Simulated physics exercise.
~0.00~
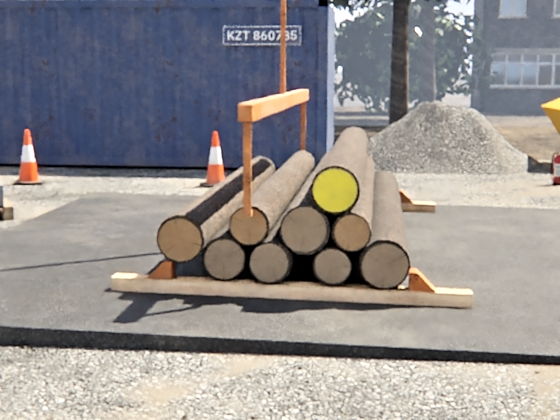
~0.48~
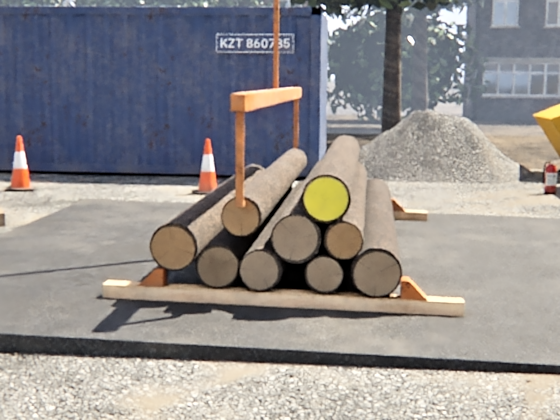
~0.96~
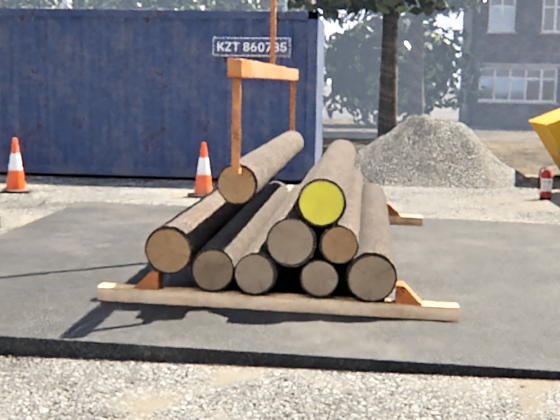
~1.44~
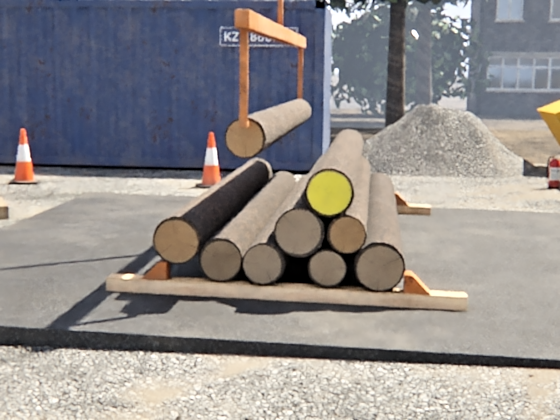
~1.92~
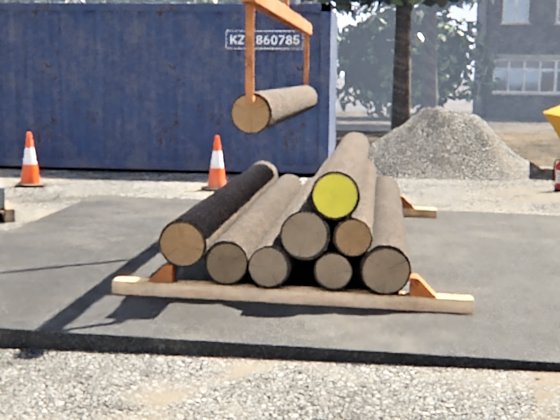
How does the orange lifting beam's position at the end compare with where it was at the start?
The beam ends up clearly higher than it began, up near the top of the view with one pole hanging below it above the stack.
Blue container standing behind stacked timber poles as an orange beam hoists one pole high above, the yellow-ended pole staying put.
